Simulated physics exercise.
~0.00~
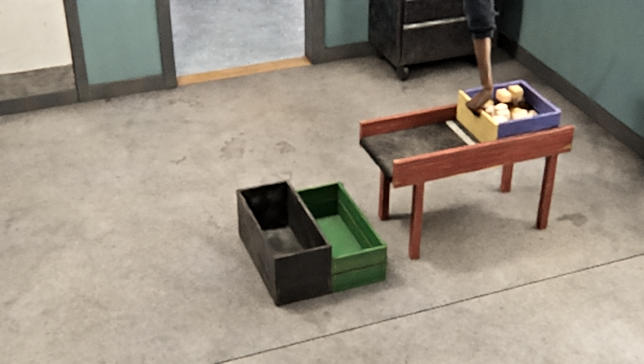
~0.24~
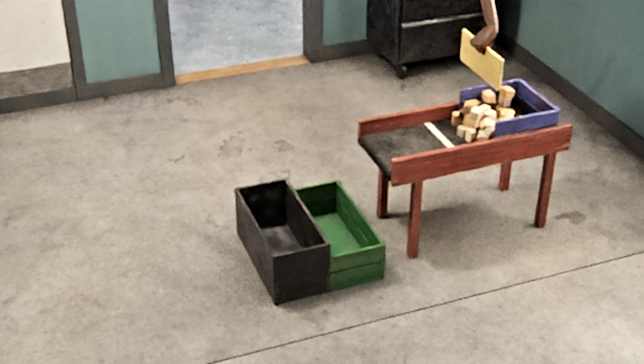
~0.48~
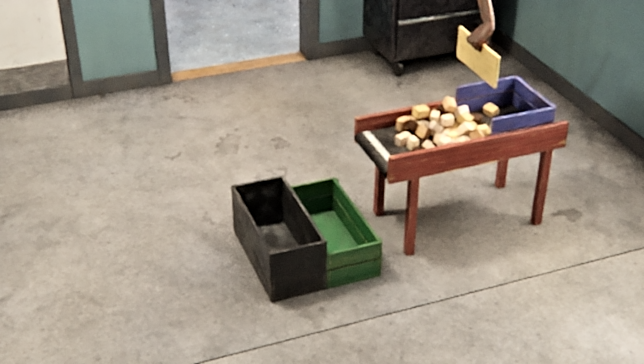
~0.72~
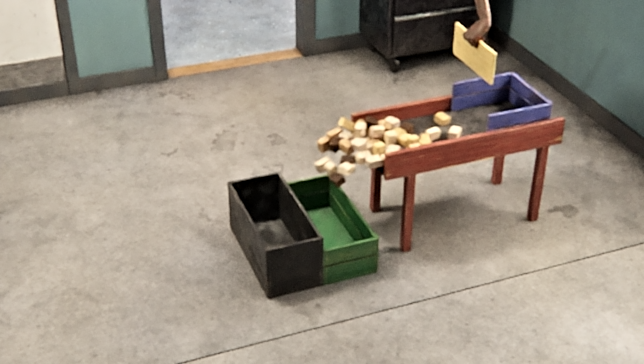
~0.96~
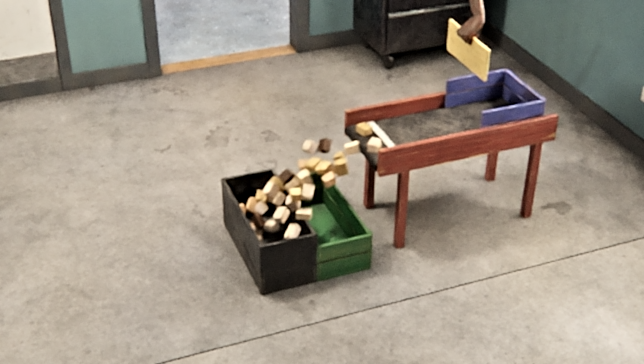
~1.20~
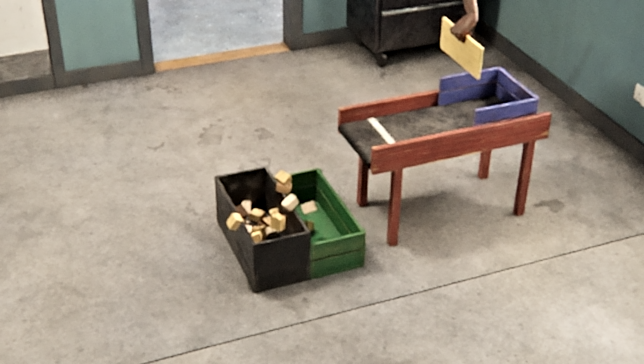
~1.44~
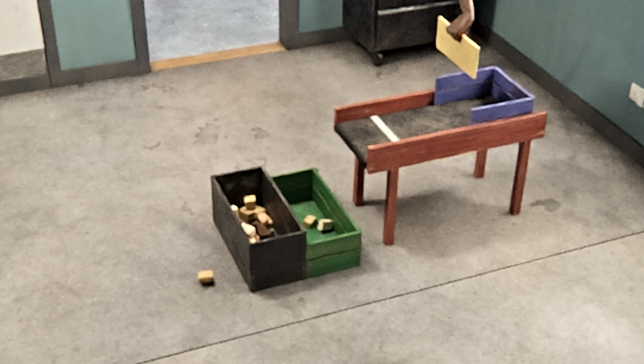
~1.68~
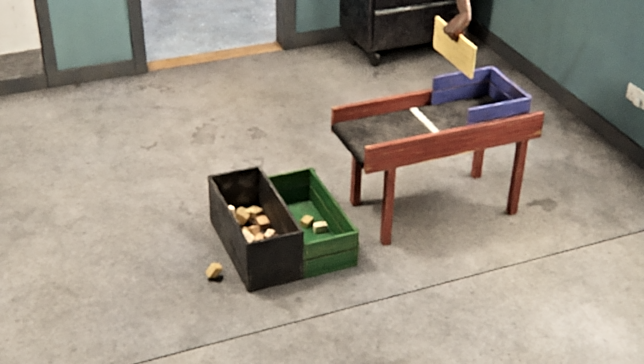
A bare grey floor in a room with teal walls is seen from above, with a dark cabinet near the back. On the right, a blue pen of wooden blocks sits on a red-sided belt table, while a black tub and a green box stand side by side on the floor to the left. A hand lifts the yellow gate, and the blocks spread leftward along the dark belt. They spill off its left end in a stream, flying over the green box and mostly dropping into the black tub. Two blocks rest in the green box, and one lies on the floor beyond the tub.
